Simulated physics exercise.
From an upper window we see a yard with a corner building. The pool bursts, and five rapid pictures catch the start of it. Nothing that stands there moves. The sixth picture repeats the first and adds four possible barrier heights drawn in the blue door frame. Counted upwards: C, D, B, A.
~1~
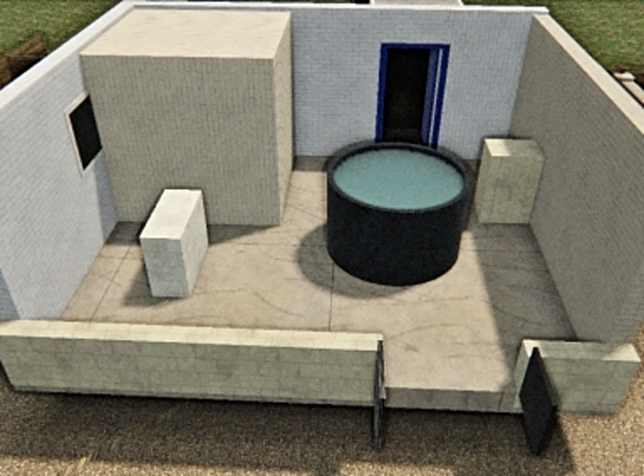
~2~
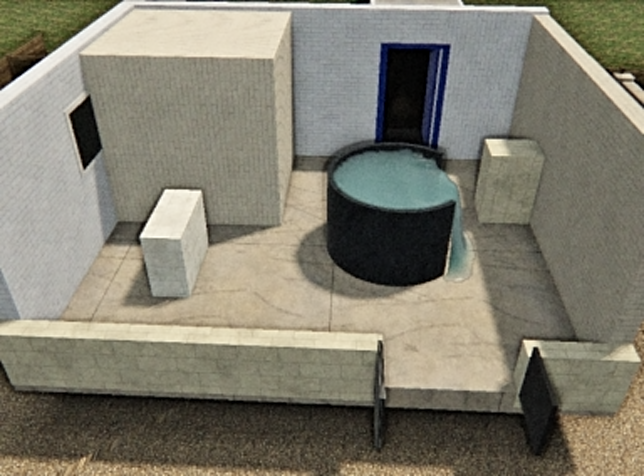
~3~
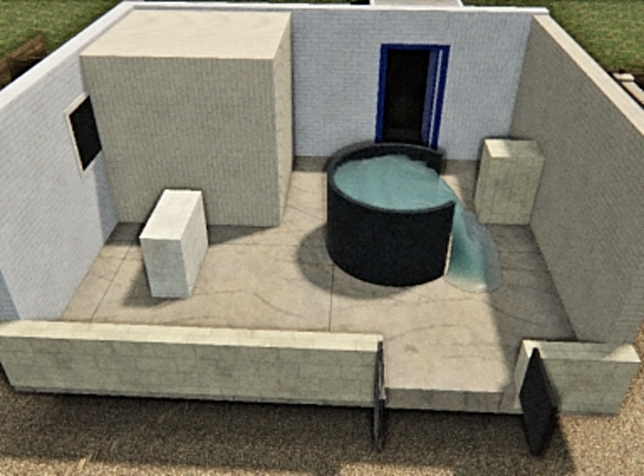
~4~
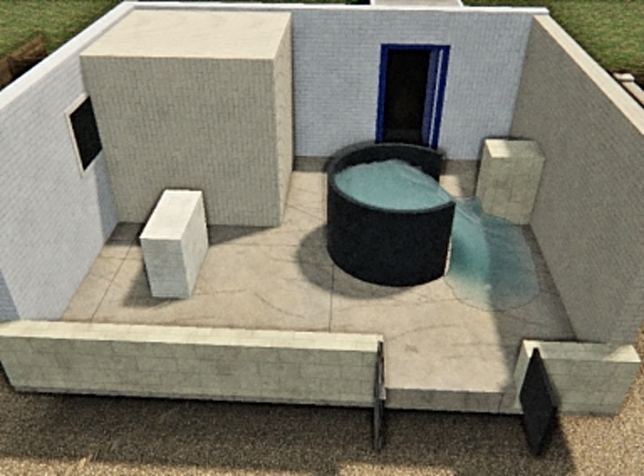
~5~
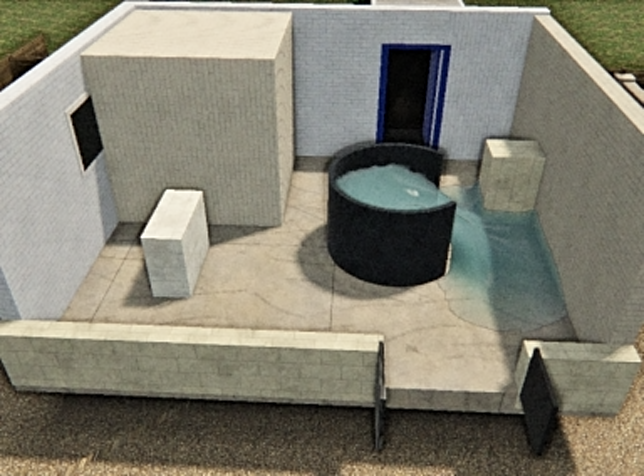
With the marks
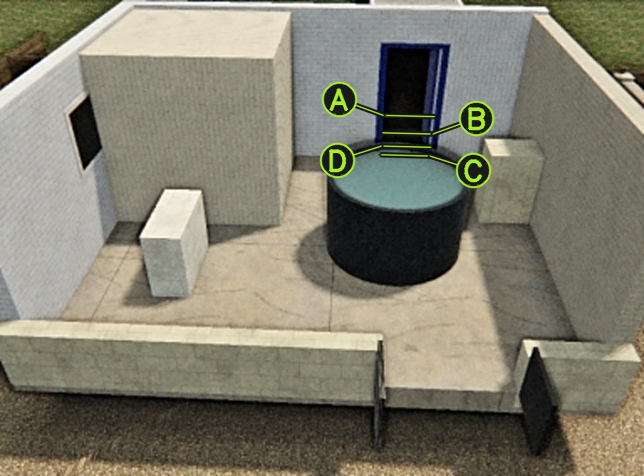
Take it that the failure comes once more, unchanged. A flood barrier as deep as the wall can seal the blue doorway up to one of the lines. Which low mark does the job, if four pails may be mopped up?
It is D.
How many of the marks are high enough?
Three of the four.
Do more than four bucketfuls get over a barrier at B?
No.
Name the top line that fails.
Line C.
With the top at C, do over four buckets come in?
Yes, that goes wrong.
On the marked copy, A at (409, 116); B at (407, 133); C at (405, 155); D at (406, 146); from the bottom up C, D, B, A.
For line A, nothing gets over.
For line B, nothing gets over.
For line C, about 14 bucketfuls get in.
For line D, a splash gets over, under a bucket.
